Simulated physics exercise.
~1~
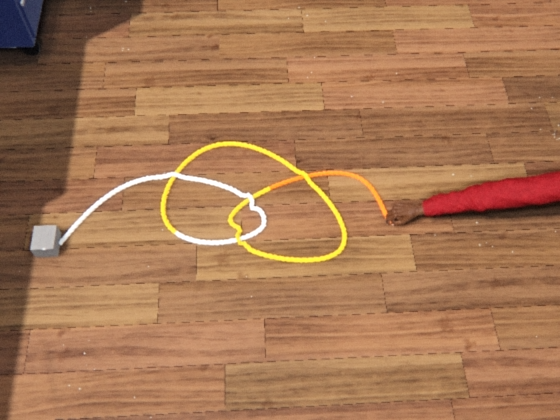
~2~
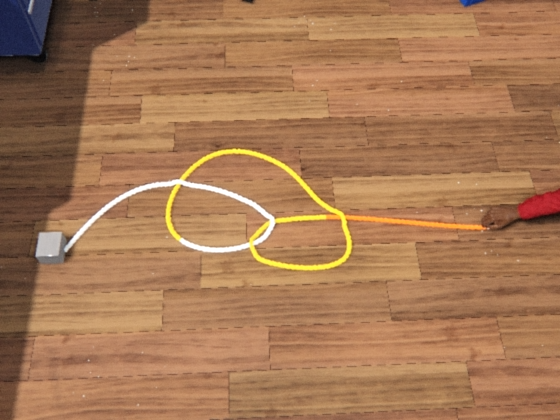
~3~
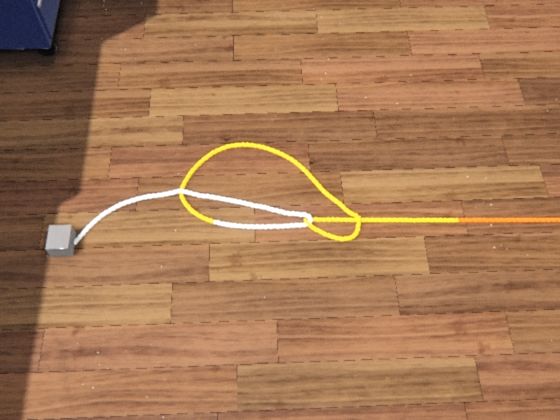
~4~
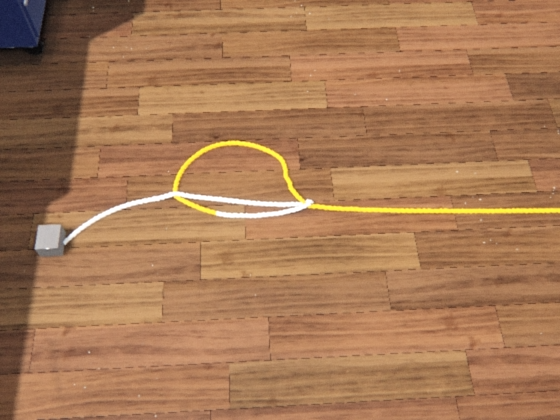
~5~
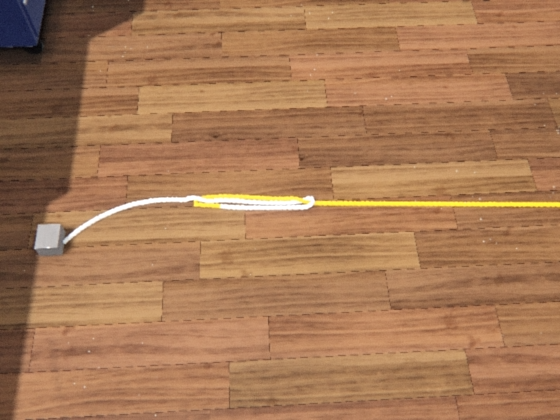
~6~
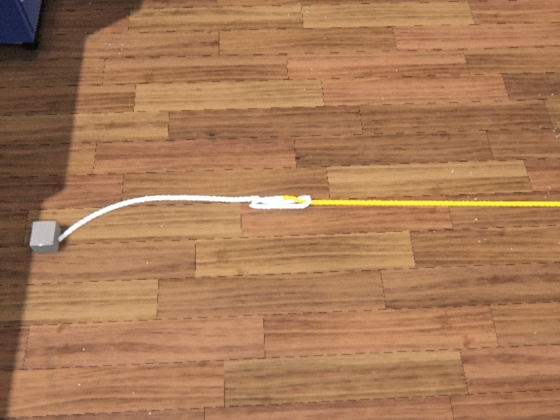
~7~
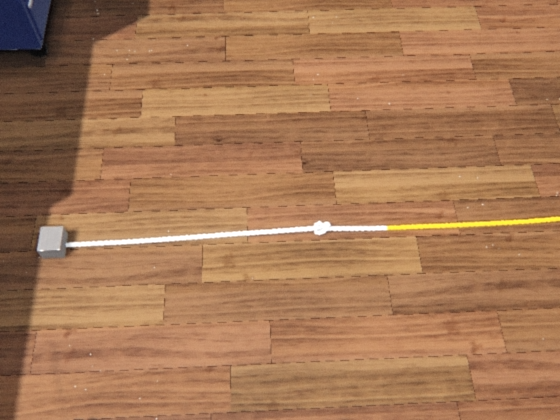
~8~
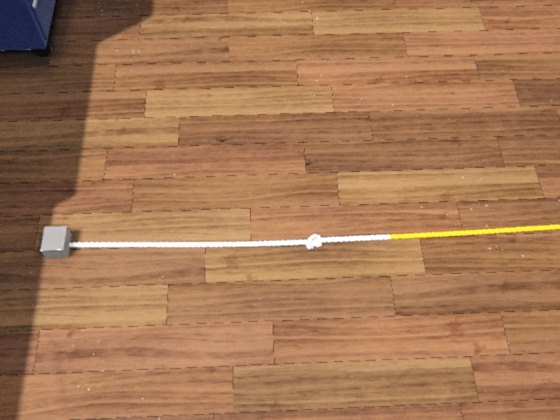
On a wooden floor, a red-sleeved arm pulls looped rope right until it knots tightly.
